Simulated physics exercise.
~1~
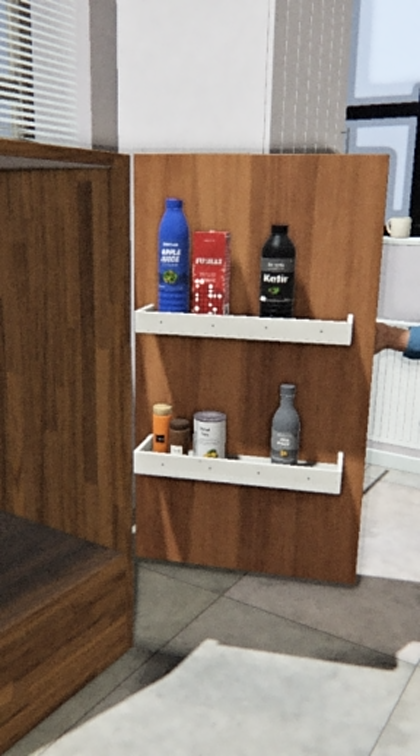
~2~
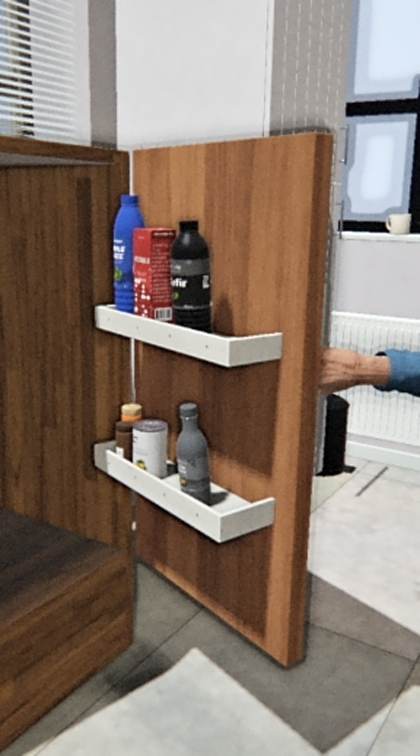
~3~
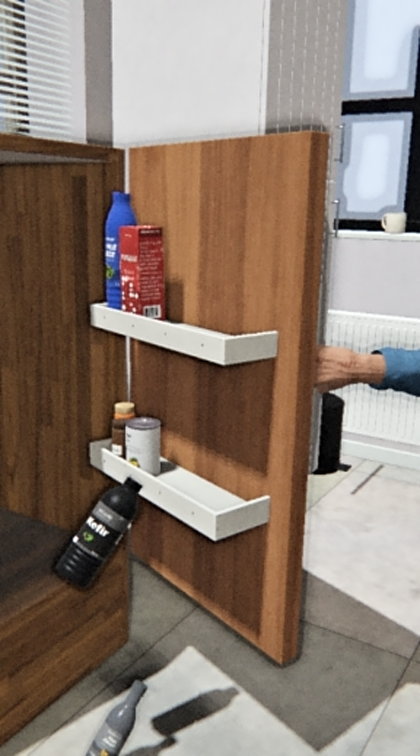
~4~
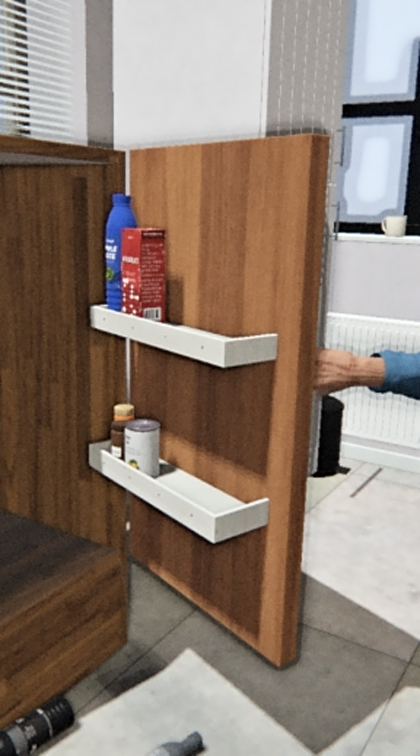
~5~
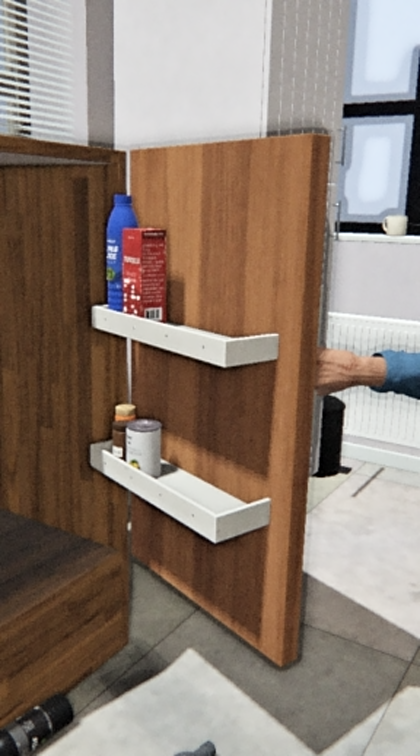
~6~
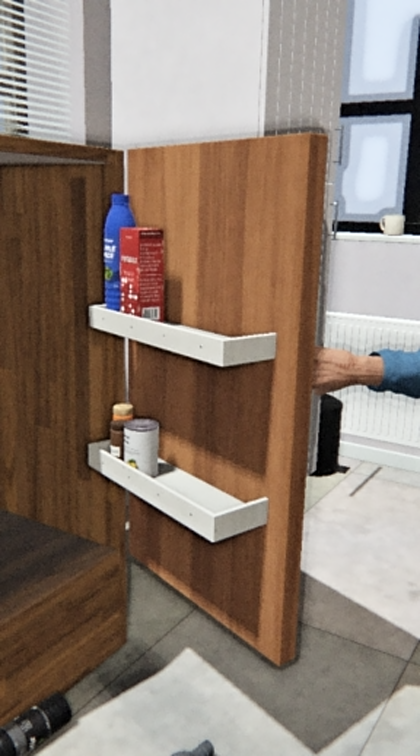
In a room beside a wooden cupboard, its door swung round until a hand stopped it short, and a black bottle and a grey bottle tumbled over the rails to the floor, while the blue bottle, red carton, white tin and shakers stayed upright.
